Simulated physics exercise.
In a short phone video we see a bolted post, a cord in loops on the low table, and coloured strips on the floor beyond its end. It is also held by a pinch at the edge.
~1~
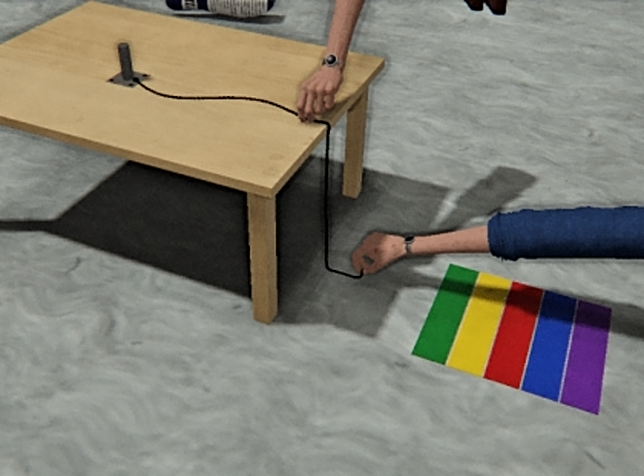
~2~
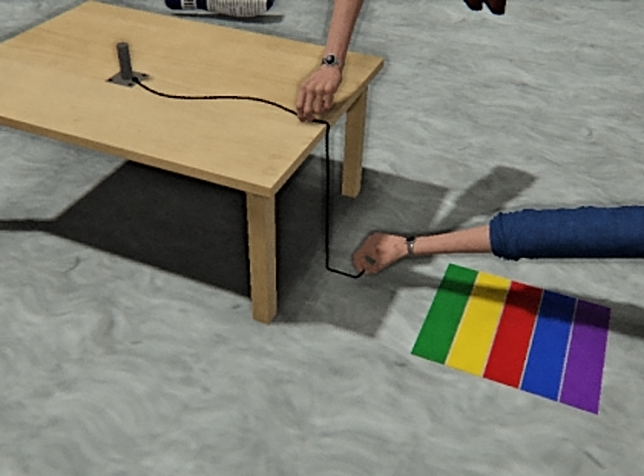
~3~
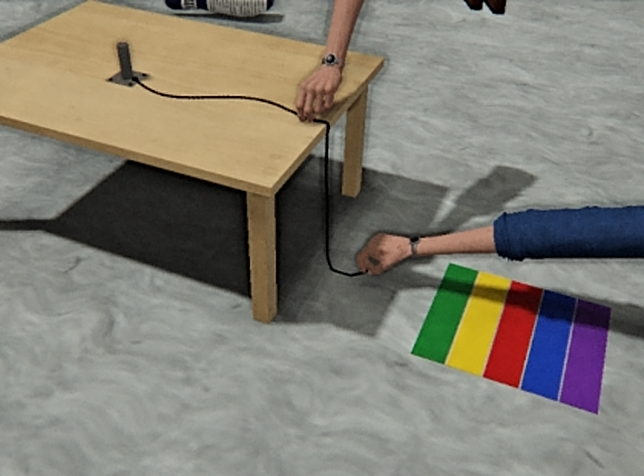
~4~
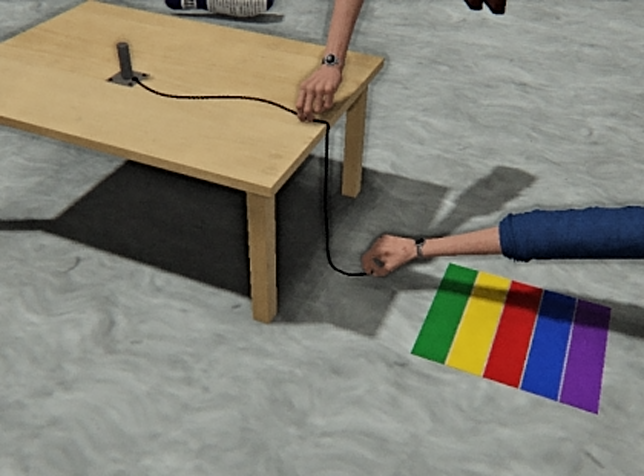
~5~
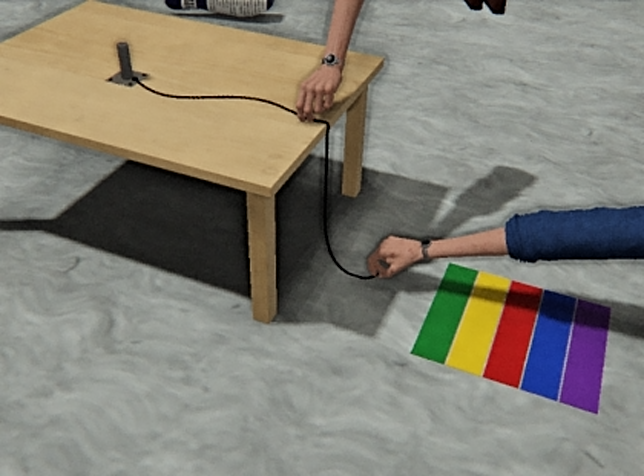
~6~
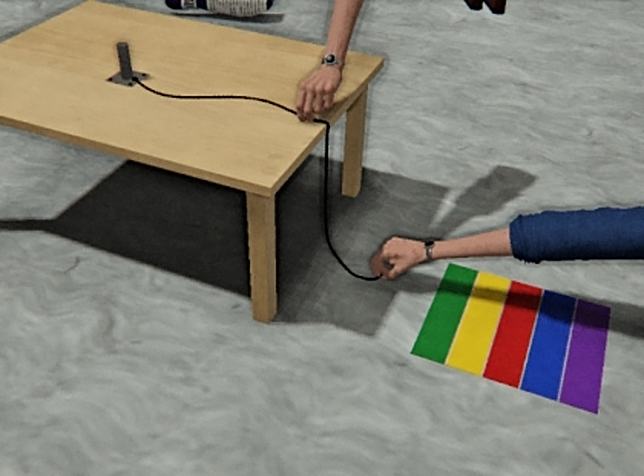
At first, a black cord runs across a low wooden table, pinched at the edge by one hand, while another hand below holds its hanging end beside coloured strips on the floor. The lower hand then moves slightly right, drawing the cord's end along, while the upper hand stays still.
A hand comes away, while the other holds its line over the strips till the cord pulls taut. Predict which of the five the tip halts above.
I expect it over the yellow strip.
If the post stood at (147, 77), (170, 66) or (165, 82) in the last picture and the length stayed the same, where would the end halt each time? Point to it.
One per try, in order: (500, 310), (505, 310), (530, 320).
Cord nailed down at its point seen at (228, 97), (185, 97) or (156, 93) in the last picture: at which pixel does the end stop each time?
Approximately (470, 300), (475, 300) and (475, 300) respectively.
A little later, end near (425, 287); short of the strips.
Next, end near (460, 298); over green.
When it is tight, end near (480, 303); over yellow. The end stops over the yellow strip.
